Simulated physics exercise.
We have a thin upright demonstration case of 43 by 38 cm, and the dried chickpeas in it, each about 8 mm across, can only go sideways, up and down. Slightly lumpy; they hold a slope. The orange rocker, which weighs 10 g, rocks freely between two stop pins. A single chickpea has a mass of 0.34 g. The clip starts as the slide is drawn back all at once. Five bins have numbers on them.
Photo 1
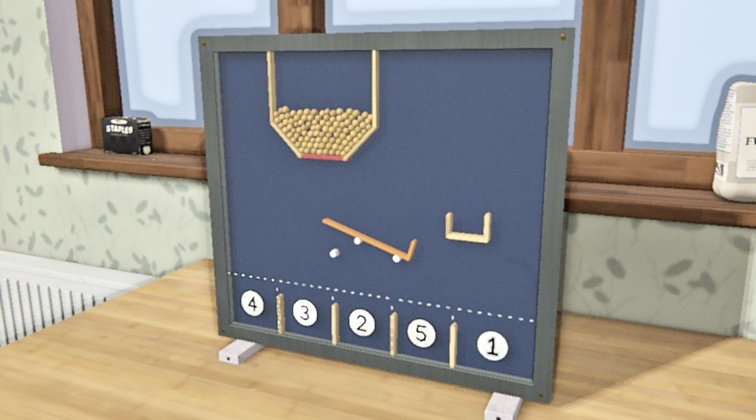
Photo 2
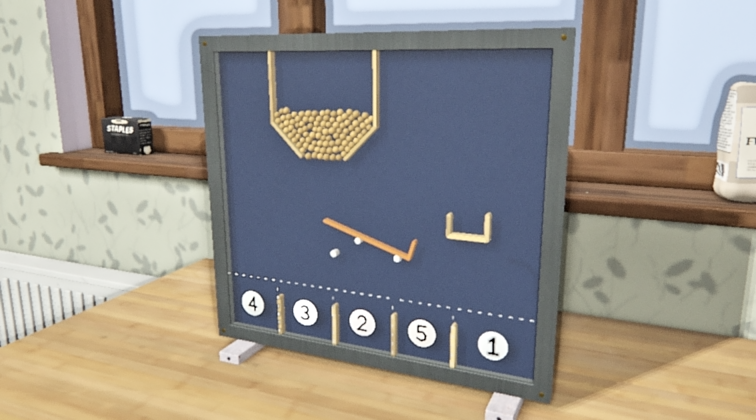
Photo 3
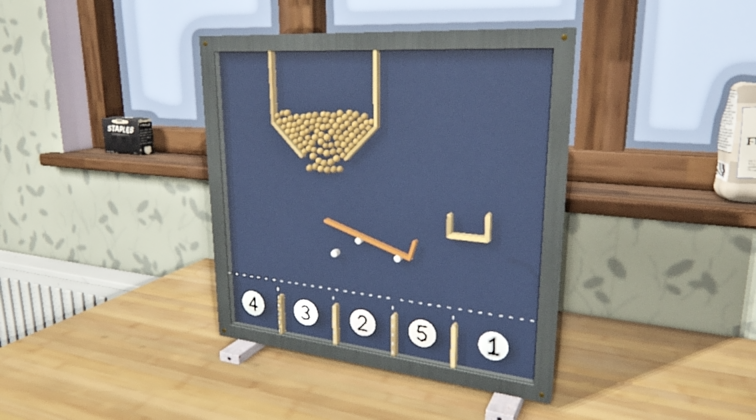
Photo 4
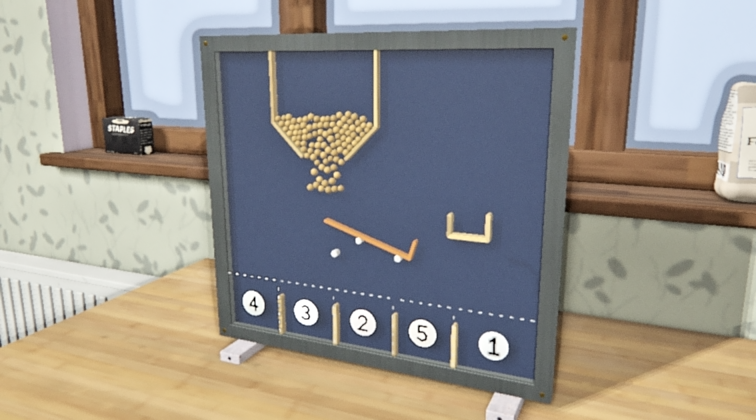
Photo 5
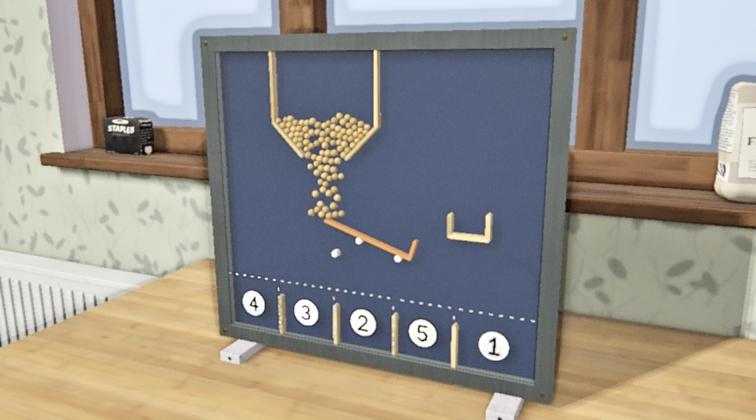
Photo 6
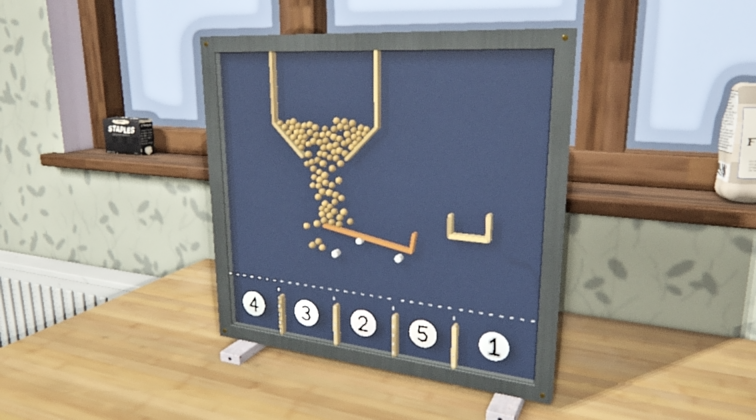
Chickpeas pouring from a funnel in an upright blue case, landing on a sloped orange rocker's left end as its tilt lessens.
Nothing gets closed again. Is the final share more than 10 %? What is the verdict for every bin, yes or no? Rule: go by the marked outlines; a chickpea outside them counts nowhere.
Verdicts - no. 1: No, 2: No, 3: Yes, 4: Yes, 5: No.
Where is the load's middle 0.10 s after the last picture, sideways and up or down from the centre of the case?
Left by about 7 cm and below by about 1 cm.
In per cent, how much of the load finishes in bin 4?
I'd put it at about 30 per cent.
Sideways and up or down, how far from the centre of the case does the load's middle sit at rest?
Offset approx. 12 cm left, 16 cm below.
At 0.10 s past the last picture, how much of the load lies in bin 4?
Some 0 per cent.
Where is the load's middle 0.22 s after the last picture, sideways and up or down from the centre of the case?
Left: About 9 cm; below: About 9 cm.
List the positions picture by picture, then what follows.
The first picture shows about 100 chickpeas; chickpeas centred (326, 130); orange rocker (359, 240) tilted 18°; no. 1 (493, 346), no. 2 (362, 323), no. 3 (305, 313), no. 4 (252, 303), no. 5 (421, 333); slide (300, 156) to (348, 159).
The second picture shows chickpeas centred (326, 132); 1 out, bottom chickpea (309, 156).
The third picture shows chickpeas centred (321, 135); 11 out, bottom chickpea (328, 170).
The fourth picture shows chickpeas centred (324, 145); 20 out, bottom chickpea (329, 190); orange rocker (360, 240) tilted 18°.
The fifth picture shows chickpeas centred (328, 153); 31 out, bottom chickpea (330, 216).
The sixth picture shows chickpeas centred (323, 164); 41 out, bottom chickpea (322, 248); orange rocker (360, 241) tilted 10°; wall ends (282, 297), (337, 306), (395, 316), (455, 326), (451, 216) to (490, 216), (272, 50) to (304, 156).
Then, 0.10 s after the last picture, no. 3, 5 %; orange rocker left end down 32°.
Then, 0.22 s after the last picture, no. 3, 35 %, no. 4, 10 %; orange rocker left end down 31°.
Then, 0.45 s after the last picture, no. 3, 65 %, no. 4, 25 %; orange rocker left end down 23°.
All still 1.4 s after it, no. 1, 0 %, no. 2, 0 %, no. 3, 70 %, no. 4, 30 %, no. 5, 0 %; orange rocker right end down 18°.
